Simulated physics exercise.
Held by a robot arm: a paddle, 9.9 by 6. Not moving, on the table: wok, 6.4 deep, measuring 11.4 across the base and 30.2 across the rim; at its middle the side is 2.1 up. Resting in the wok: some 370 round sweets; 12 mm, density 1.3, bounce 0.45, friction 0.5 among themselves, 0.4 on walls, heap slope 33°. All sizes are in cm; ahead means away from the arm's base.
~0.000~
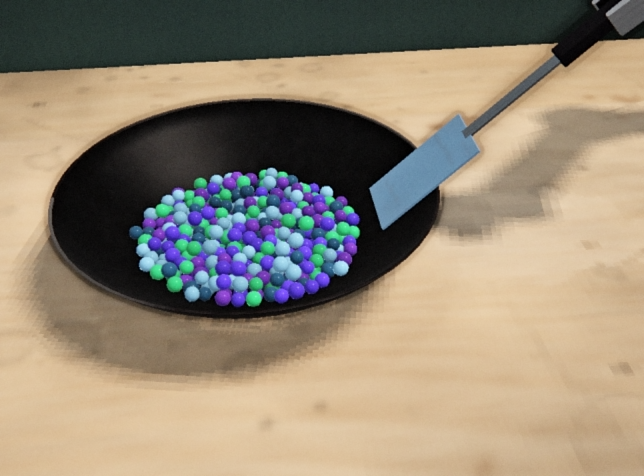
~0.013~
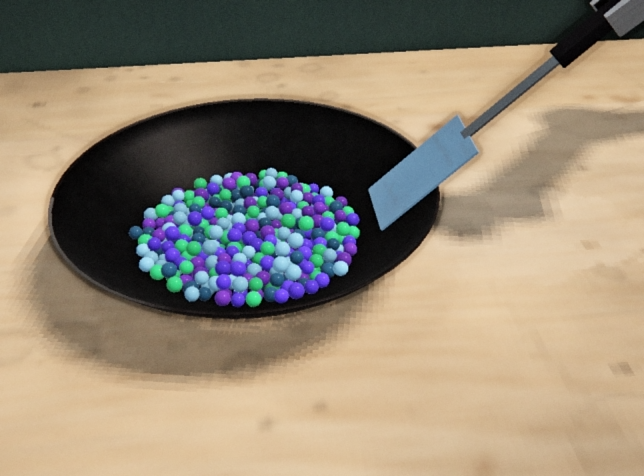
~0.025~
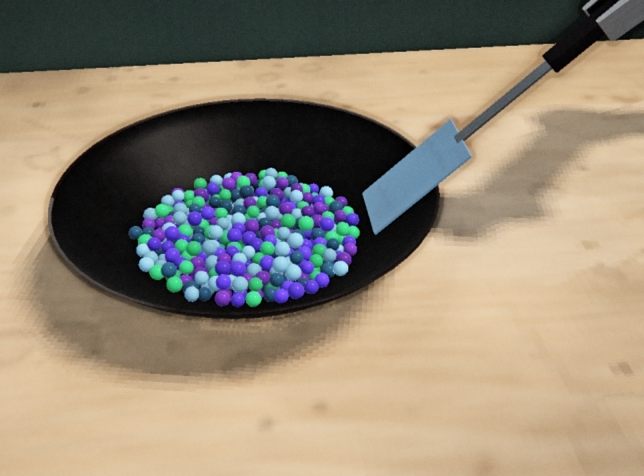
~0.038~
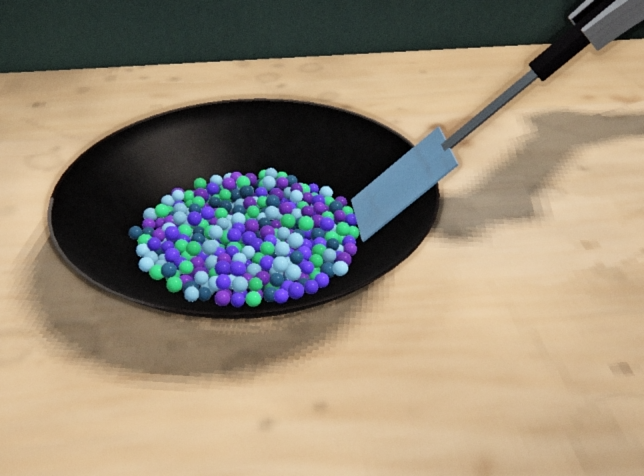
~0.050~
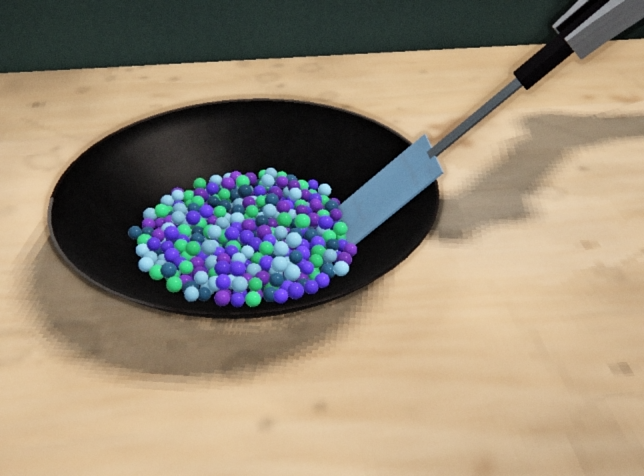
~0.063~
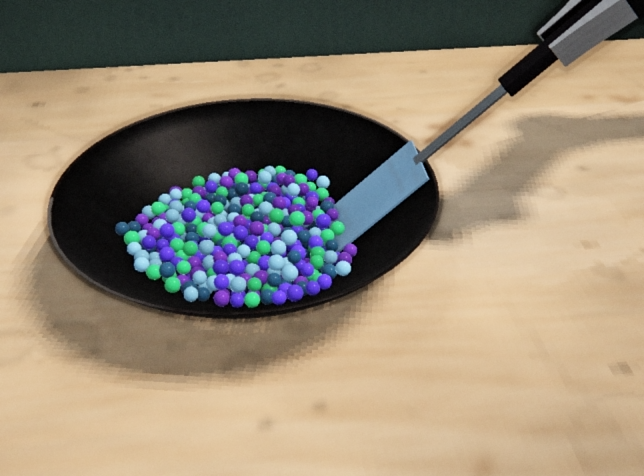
A robot arm lowered a blue-gray paddle leftward into a black wok, sliding it against the right side of a pile of green, purple and blue balls, which shifted slightly to the left.
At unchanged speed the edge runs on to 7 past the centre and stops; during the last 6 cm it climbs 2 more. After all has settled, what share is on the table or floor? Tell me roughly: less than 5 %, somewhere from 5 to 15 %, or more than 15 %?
Less than 5 %.
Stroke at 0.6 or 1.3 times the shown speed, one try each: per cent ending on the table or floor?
Estimates in order: 0 per cent, 10 per cent.
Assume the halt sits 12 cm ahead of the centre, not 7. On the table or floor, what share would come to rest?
Result: Approx. 30 %.
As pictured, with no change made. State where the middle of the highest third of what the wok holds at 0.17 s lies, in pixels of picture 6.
The middle lies somewhere about (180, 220).
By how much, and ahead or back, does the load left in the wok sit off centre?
Roughly 4.5 centimetres ahead.
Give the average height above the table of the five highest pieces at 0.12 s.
About 5 cm.
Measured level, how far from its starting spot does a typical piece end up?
It works out to roughly 4 cm.
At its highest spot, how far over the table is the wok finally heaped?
Height at rest: Roughly 6.5 cm.
After 0.12 s, sloping 43°, highest piece 6 above the table; 371 in the wok.
After 0.17 s, sloping 43°, highest piece 7 above the table; 371 in the wok.
After 0.40 s, sloping 43°, highest piece 7 above the table; 370 in the wok, 1 on the blade or in flight.
After 1.45 s, sloping 43°, highest piece 6 above the table; 370 in the wok, 1 on the table or floor.
In the end, 370 in the wok, 1 on the table or floor. That is 0 % on the table or floor.
